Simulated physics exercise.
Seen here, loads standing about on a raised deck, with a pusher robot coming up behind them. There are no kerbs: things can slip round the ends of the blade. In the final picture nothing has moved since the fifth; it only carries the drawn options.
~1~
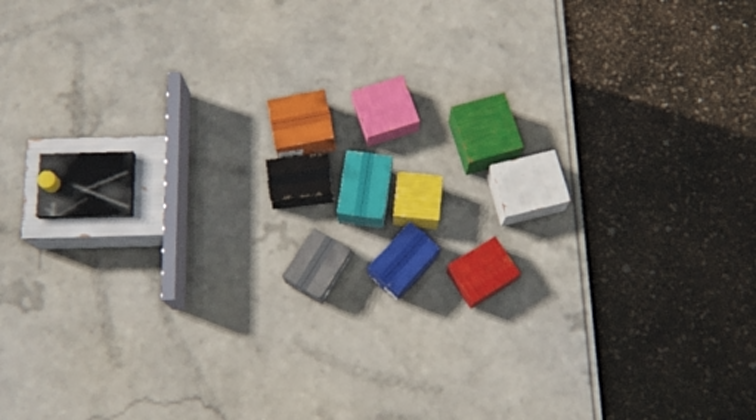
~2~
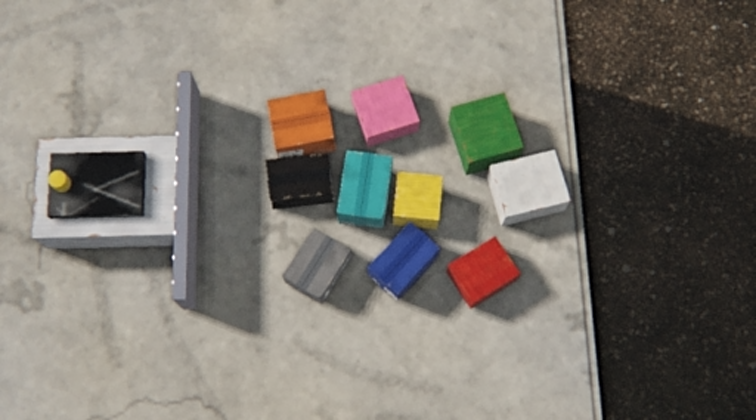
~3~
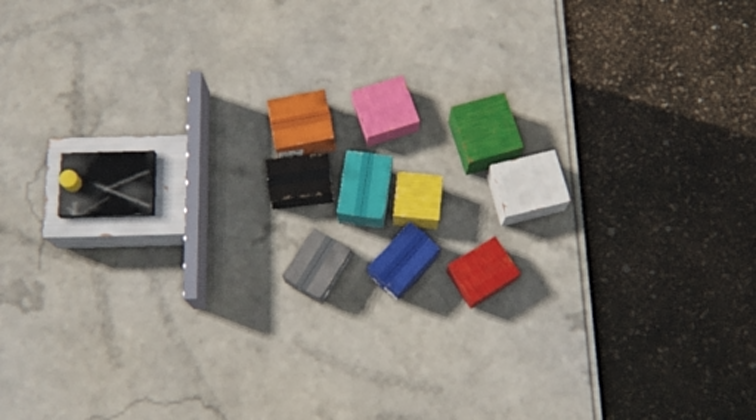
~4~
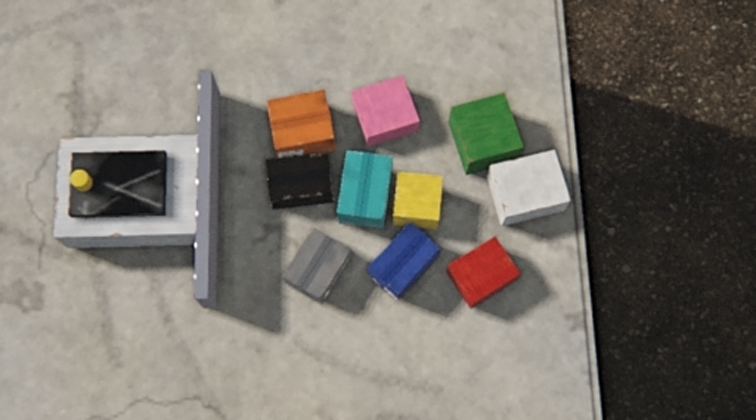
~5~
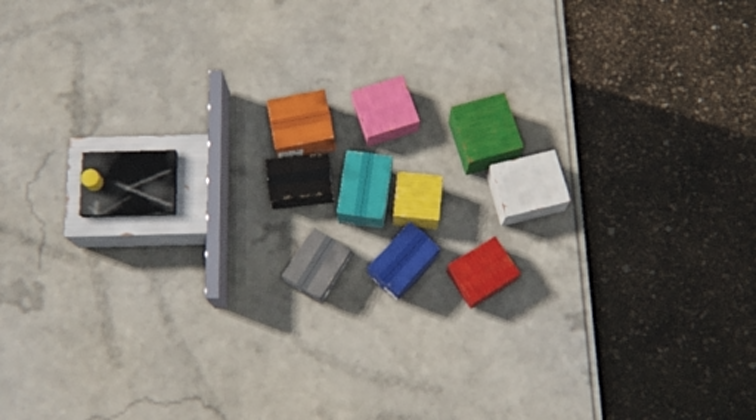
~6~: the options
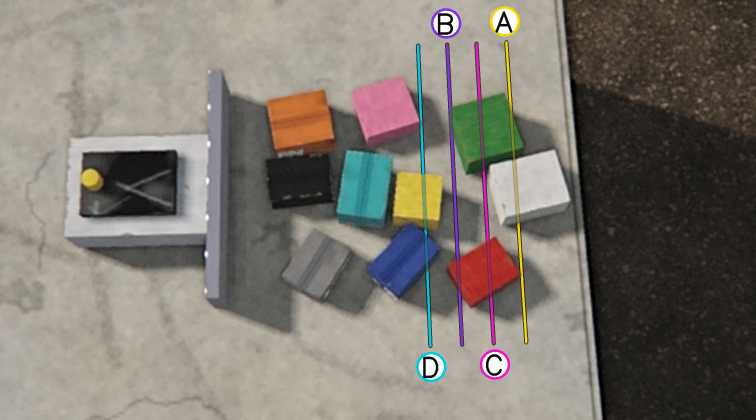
A pusher robot with a wide grey blade creeping right across a concrete deck towards a motionless cluster of coloured boxes.
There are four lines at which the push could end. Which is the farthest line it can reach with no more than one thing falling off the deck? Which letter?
At D, and not beyond.
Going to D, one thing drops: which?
It is the white crate.
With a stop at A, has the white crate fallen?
Yes.
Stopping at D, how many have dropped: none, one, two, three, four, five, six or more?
By then, one.
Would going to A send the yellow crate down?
By then, yes.
On the marked copy, A at (516, 186); B at (454, 188); C at (485, 187); D at (424, 189).
Taking D. A third of the way, robot (212, 180); yellow crate (431, 200); orange parcel (328, 126).
Two thirds of the way, robot (288, 177); white crate (559, 192); green crate (512, 136).
When it is over, robot (342, 175); white crate over the edge; green crate (564, 136); one fallen.
As for the rest, A drops seven; B drops three; C drops four.
